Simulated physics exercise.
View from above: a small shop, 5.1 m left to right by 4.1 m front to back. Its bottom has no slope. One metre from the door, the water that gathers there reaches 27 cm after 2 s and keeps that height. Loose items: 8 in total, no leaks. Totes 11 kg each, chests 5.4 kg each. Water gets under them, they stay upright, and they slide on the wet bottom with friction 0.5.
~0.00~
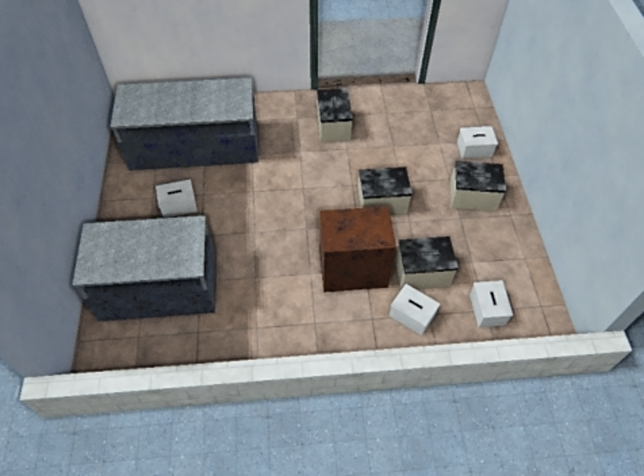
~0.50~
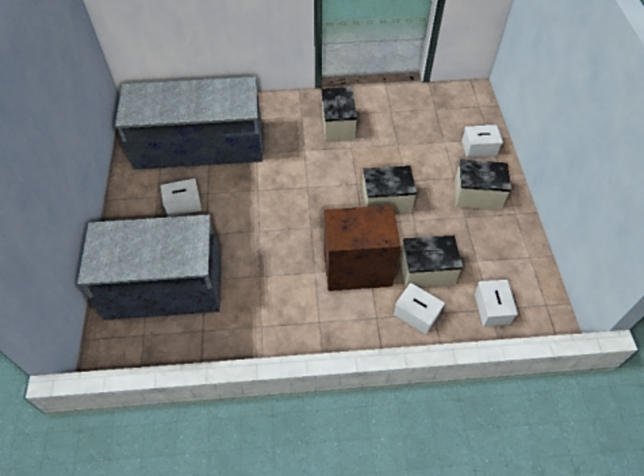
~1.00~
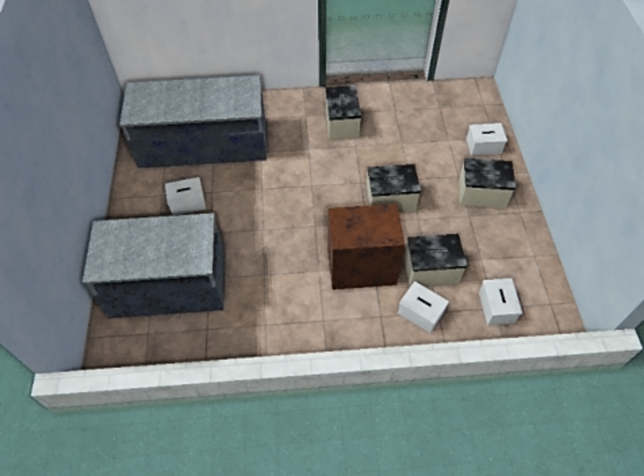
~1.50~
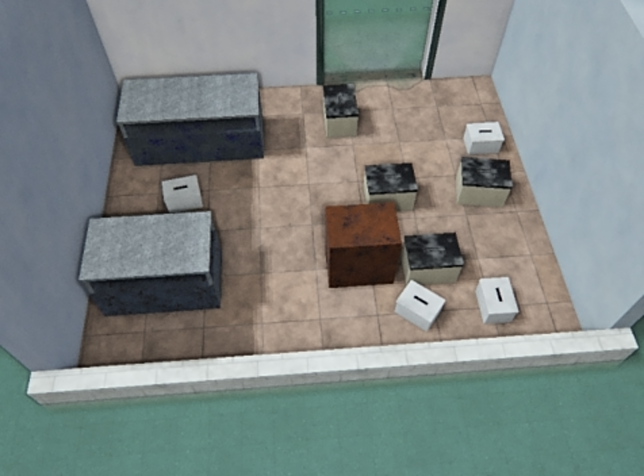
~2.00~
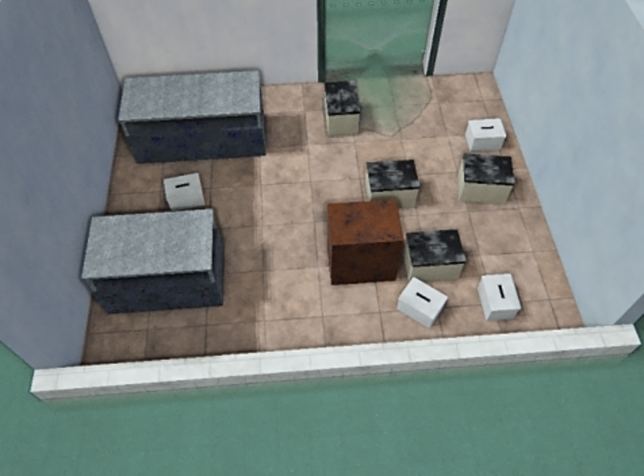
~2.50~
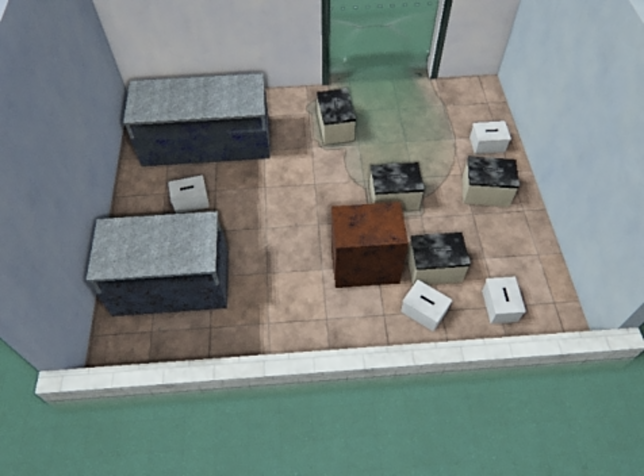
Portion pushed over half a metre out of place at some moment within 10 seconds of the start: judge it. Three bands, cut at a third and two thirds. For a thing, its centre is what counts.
Band: Two thirds and above.
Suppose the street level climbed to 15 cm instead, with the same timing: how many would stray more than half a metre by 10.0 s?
Under that setup the answer is 3.
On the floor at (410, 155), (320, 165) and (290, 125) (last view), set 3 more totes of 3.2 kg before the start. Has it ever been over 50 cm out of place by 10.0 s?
The first one tops the mark, the next tops the mark, and the last stays inside the mark.
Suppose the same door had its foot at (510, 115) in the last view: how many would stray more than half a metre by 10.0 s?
The answer then is 5.
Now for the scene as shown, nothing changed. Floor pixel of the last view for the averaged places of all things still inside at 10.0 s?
Mean floor pixel: About (294, 257).
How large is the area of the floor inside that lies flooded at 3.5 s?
Close to 9.5 m2, I'd say.
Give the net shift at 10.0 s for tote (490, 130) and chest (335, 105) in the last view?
Shifts: 250 cm / 300 cm.
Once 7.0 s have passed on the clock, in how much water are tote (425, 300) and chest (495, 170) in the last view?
Close to 12 and 17 centimetres.
After 3.5 s 3 of 8 are over 50 cm from their spots; 1 afloat.
After 4.5 s 5 of 8 are over 50 cm from their spots; 3 afloat.
After 7.0 s 6 of 8 are over 50 cm from their spots; 7 afloat.
After 10.0 s 7 of 8 are over 50 cm from their spots, and 7 have been at some point; 8 afloat.
